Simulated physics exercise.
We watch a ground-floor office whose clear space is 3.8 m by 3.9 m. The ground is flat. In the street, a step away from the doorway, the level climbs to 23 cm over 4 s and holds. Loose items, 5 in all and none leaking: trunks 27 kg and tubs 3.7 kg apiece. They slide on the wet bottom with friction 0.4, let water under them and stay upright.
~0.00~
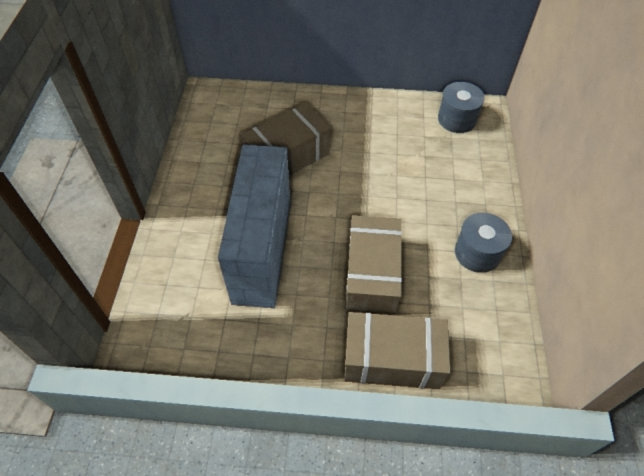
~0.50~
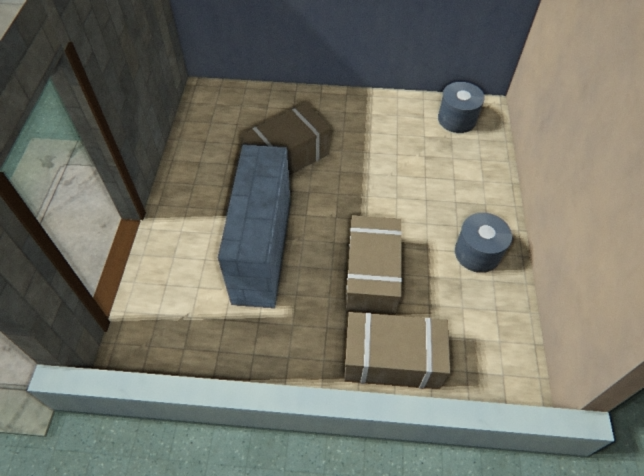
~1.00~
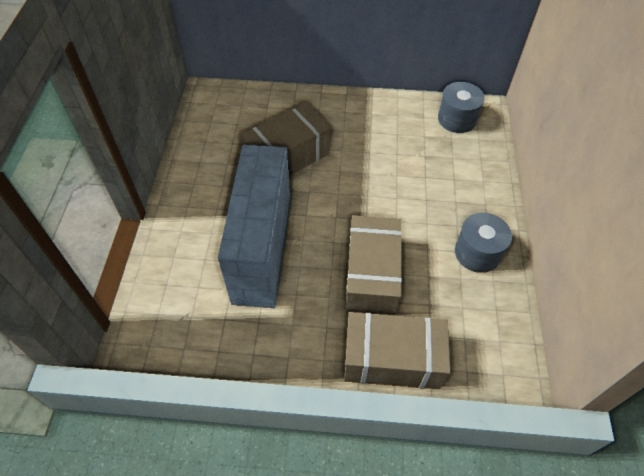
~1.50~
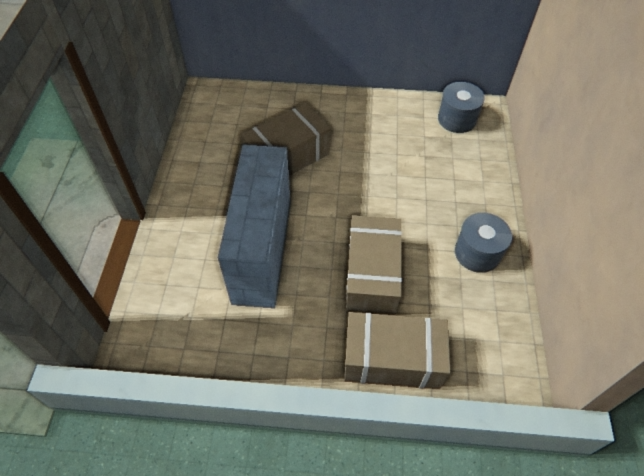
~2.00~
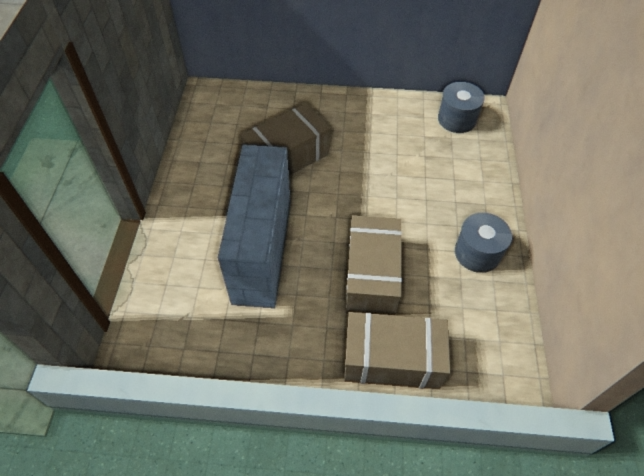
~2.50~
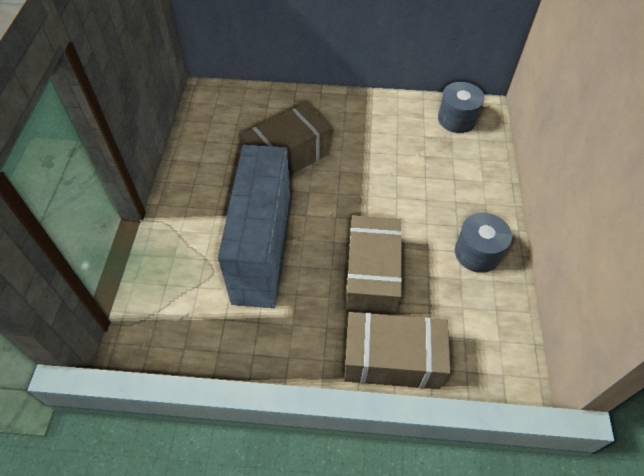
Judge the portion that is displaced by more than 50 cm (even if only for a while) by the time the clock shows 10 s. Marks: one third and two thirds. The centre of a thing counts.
Share: Between one and two thirds.
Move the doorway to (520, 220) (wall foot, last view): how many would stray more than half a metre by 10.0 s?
Then 3.
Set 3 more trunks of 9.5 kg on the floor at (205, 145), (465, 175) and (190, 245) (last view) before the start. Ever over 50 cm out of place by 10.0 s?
In that order: Over, less, over.
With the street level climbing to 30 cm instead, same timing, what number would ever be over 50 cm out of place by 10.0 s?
Then 2.
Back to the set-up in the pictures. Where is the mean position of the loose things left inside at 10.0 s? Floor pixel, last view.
Around (405, 180).
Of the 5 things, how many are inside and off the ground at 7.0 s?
At that moment 0.
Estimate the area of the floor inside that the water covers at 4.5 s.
Some 4.0 m2.
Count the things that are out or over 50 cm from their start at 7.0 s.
I count 1.
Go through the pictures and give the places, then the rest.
A trunk at (375, 254) rests on the ground; a tub at (487, 232) rests on the ground; water covers 0.0 m2; 0 of 5 have shifted, in the first frame.
A trunk at (375, 254) rests on the ground; a tub at (487, 232) rests on the ground; 0.0 m2 under water; 0 of 5 have shifted, in the second frame.
A trunk at (375, 254) rests on the ground; a tub at (487, 232) rests on the ground; water covers 0.0 m2; 0 of 5 have shifted, in the third frame.
A trunk at (375, 254) rests on the ground; a tub at (487, 232), on the bottom; 0.0 m2 under water; 0 of 5 have shifted, in the fourth frame.
A trunk at (375, 254) rests on the ground; a tub at (487, 232), on the bottom; 0.0 m2 under water; 0 of 5 have shifted, in the fifth frame.
A trunk at (375, 254), on the bottom; a tub at (487, 232) rests on the ground; water covers 0.6 m2; 0 of 5 have shifted, in the sixth frame.
After 3.5 s 0 of 5 are over 50 cm from their spots; 0 afloat.
After 4.5 s 0 of 5 are over 50 cm from their spots; 0 afloat.
After 7.0 s 1 of 5 are over 50 cm from their spots; 0 afloat.
After 10.0 s 2 of 5 are over 50 cm from their spots, and 2 have been at some point; 2 afloat.
